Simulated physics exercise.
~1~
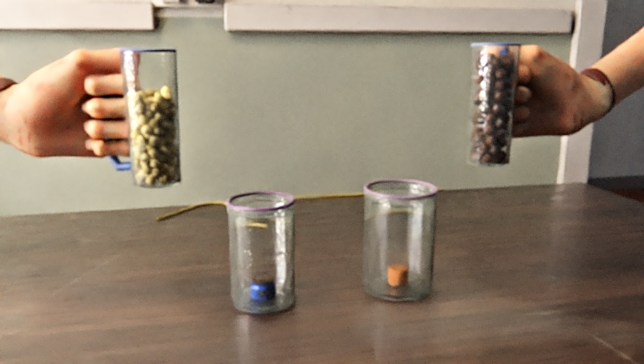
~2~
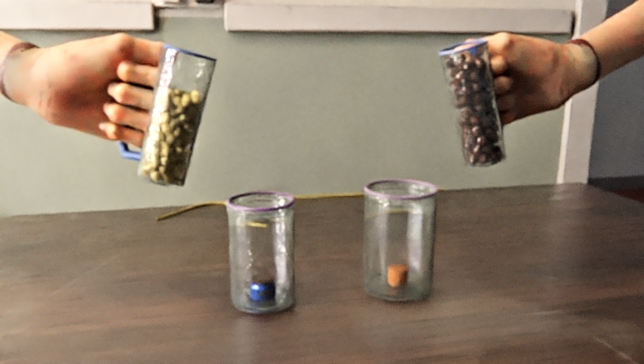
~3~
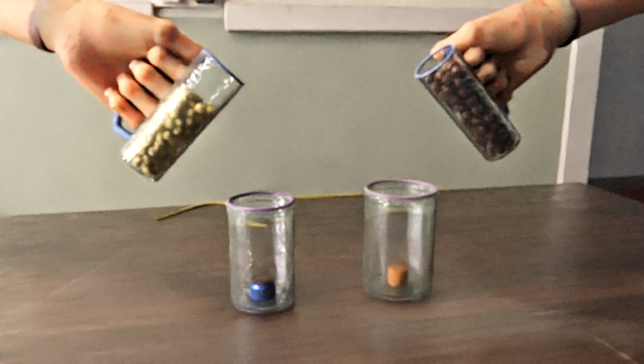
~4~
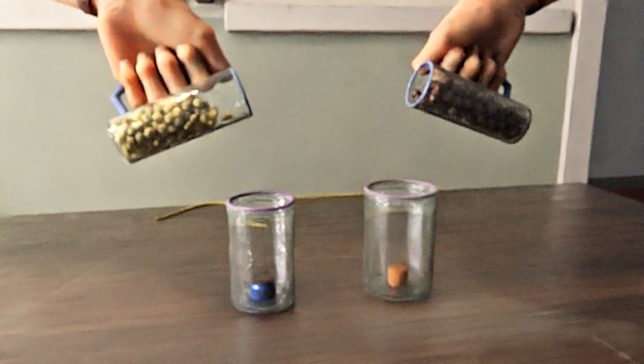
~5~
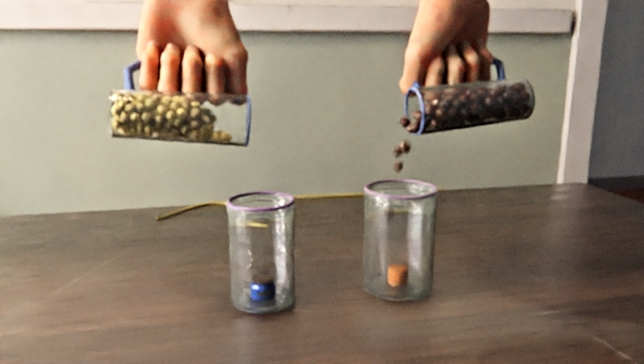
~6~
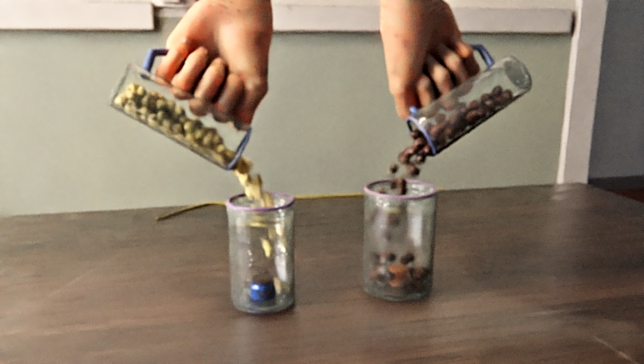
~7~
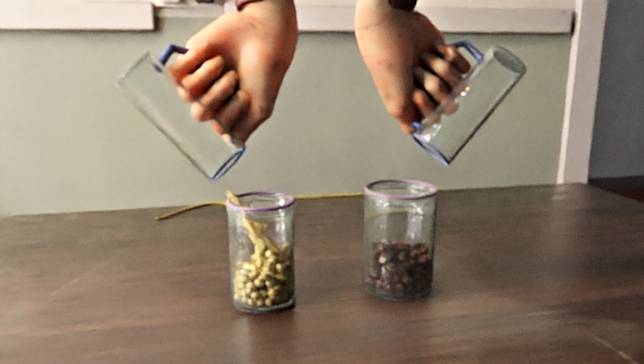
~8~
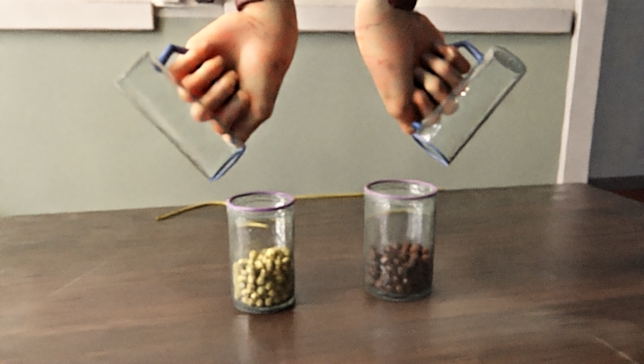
On a dark wooden table against a pale green wall, two clear glass jars stand side by side, a small blue object in the left and an orange one in the right. Above them, two hands hold clear cups, one of pale yellowish pellets and one of dark brown ones. The hands tip the cups inward onto their sides, and a few dark pieces drop first. Both cups then tilt further and pour into the jars below. The last pieces settle, leaving the cups empty and upturned, with both small objects buried from sight.
